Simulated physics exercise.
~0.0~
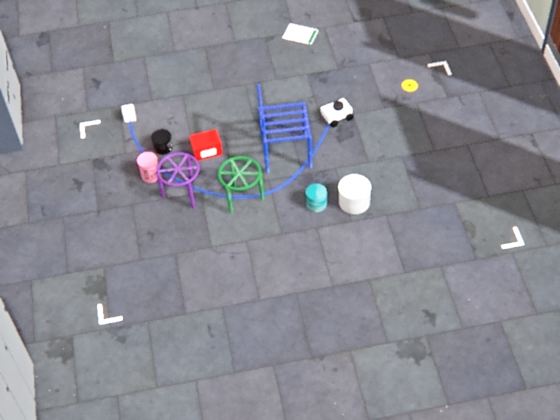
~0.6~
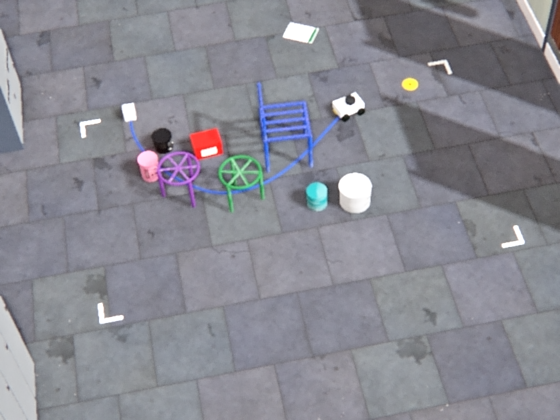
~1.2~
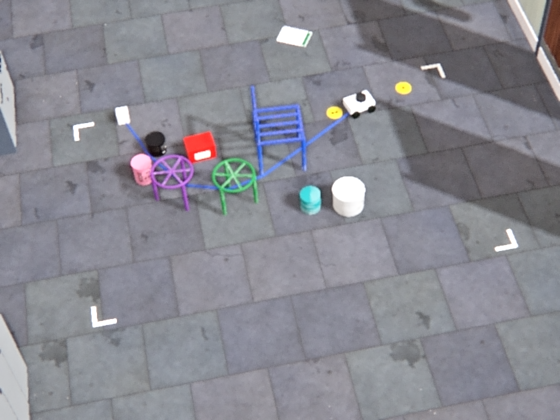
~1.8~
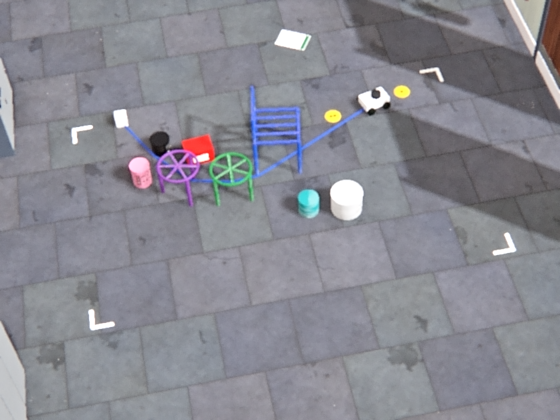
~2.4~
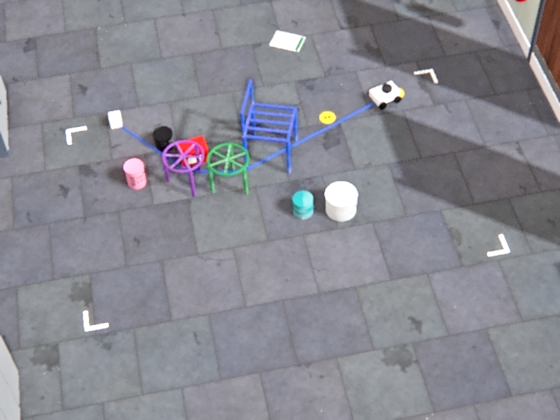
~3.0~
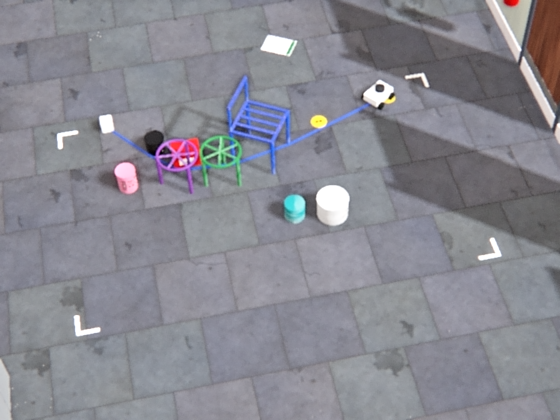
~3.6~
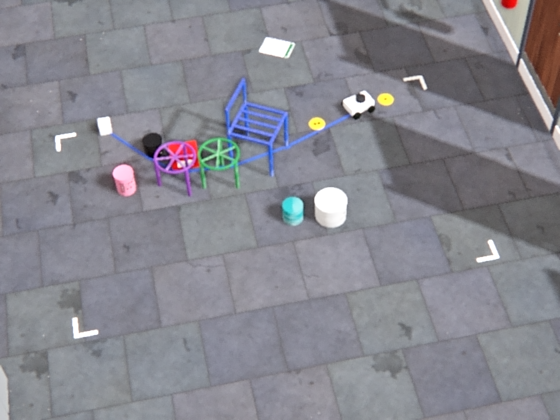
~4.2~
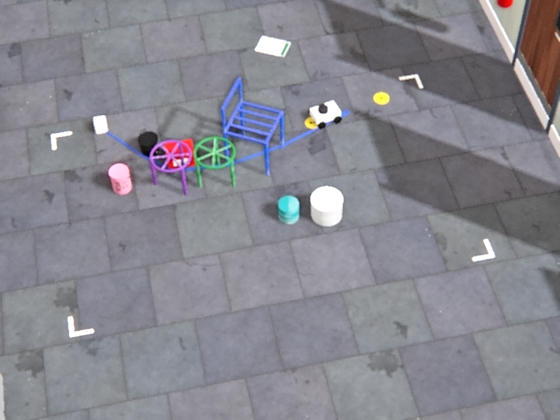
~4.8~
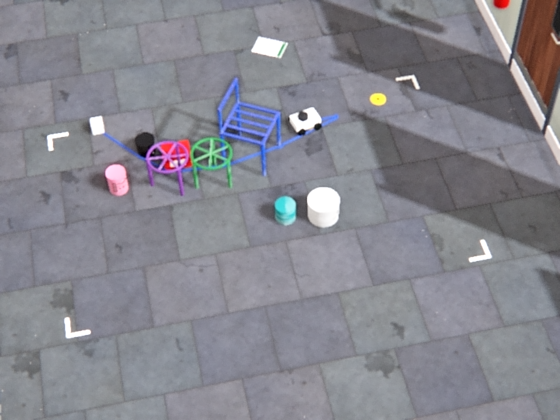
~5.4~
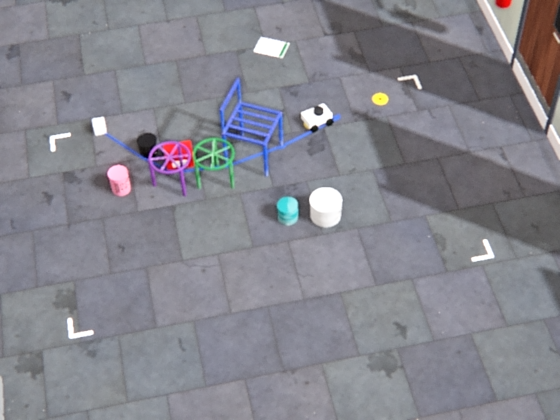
At the start, a small white cart sits on a grey tiled floor at the end of a blue lead that winds among a blue chair, green and purple stools, and several bins and tubs. The cart drives right, past one yellow mark toward another, and the lead draws straighter. As it pulls on, the green and purple stools shift upward and the blue chair turns and slides a little. The cart then reverses left, back past the nearer yellow mark toward the chair. It finally edges slightly right and rests beside the chair, the furniture still displaced.
